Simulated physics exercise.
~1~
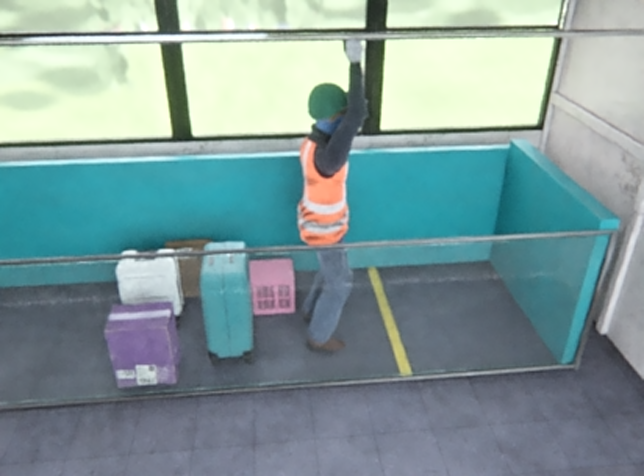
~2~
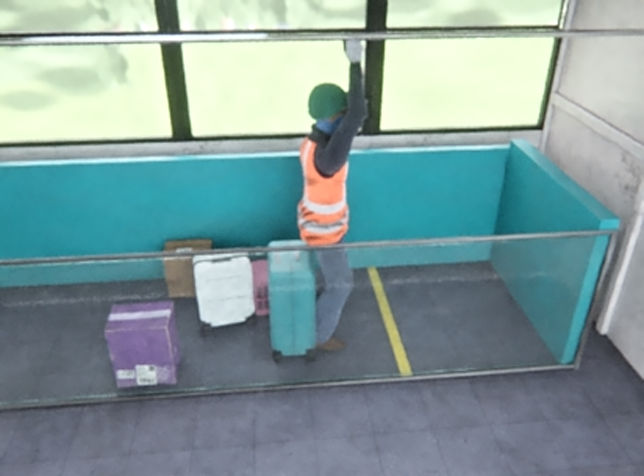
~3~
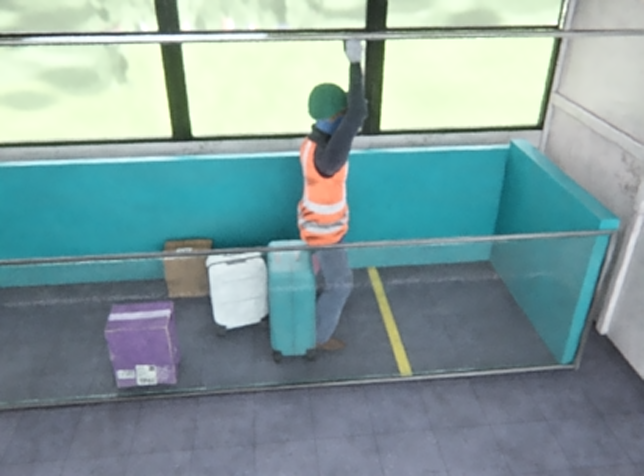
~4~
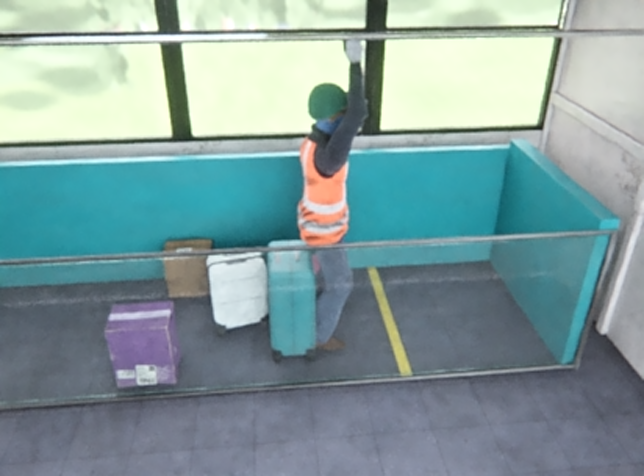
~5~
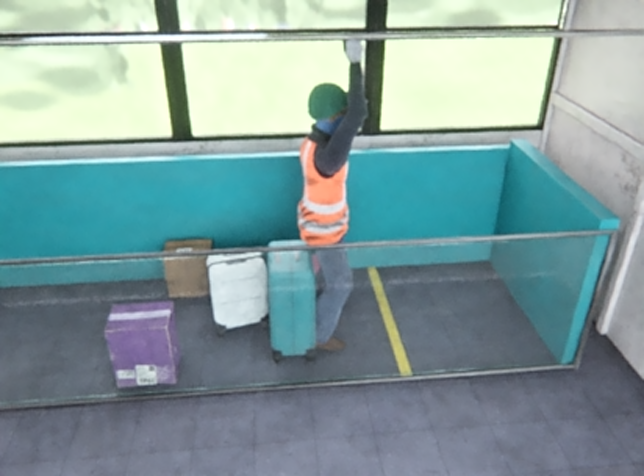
White and teal suitcases rolling right beside a standing worker with raised arms, all luggage finally resting left of the yellow line.
